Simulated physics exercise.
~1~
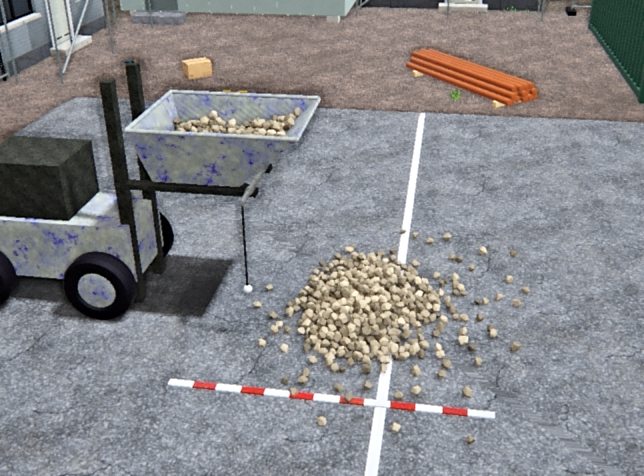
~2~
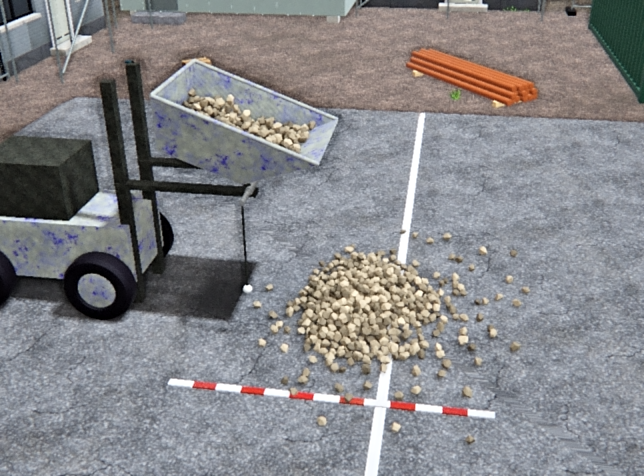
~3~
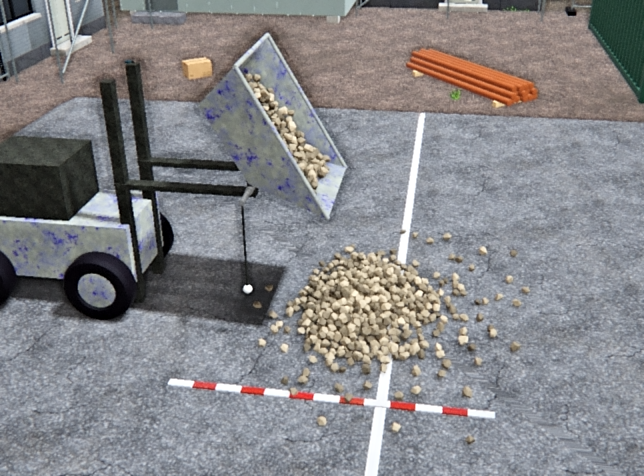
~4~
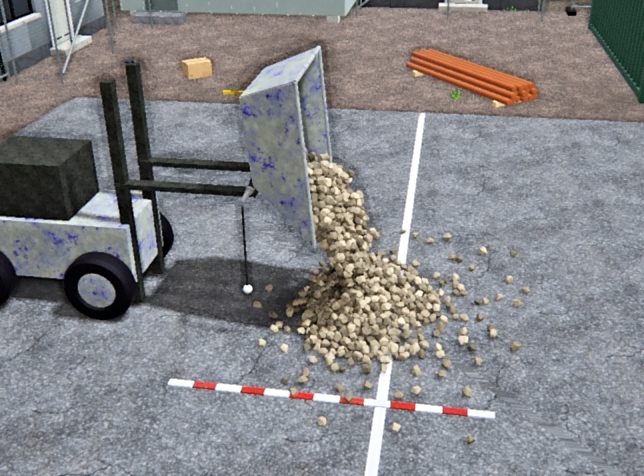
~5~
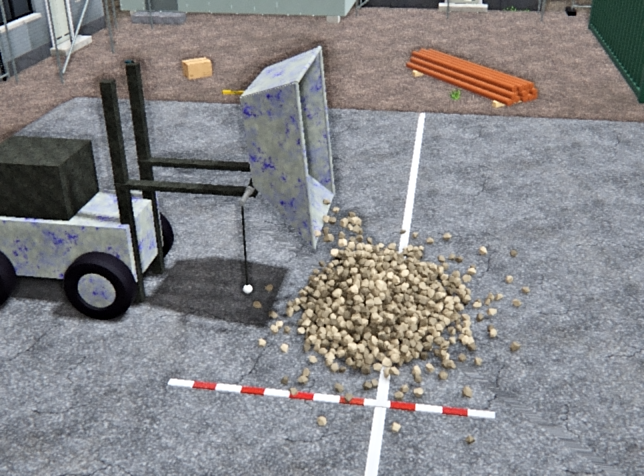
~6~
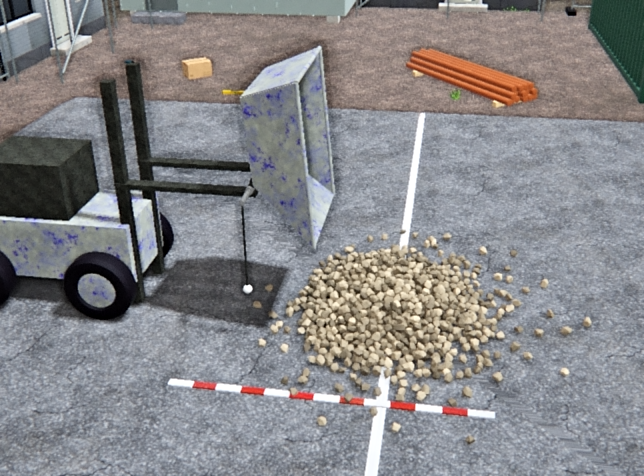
The clip shows a forklift-like vehicle tipping a speckled skip of pale stones to the right until they pour onto an existing pile beside a striped staff, and the skip ends empty and steeply tilted while the enlarged heap spreads farther across the painted white line.
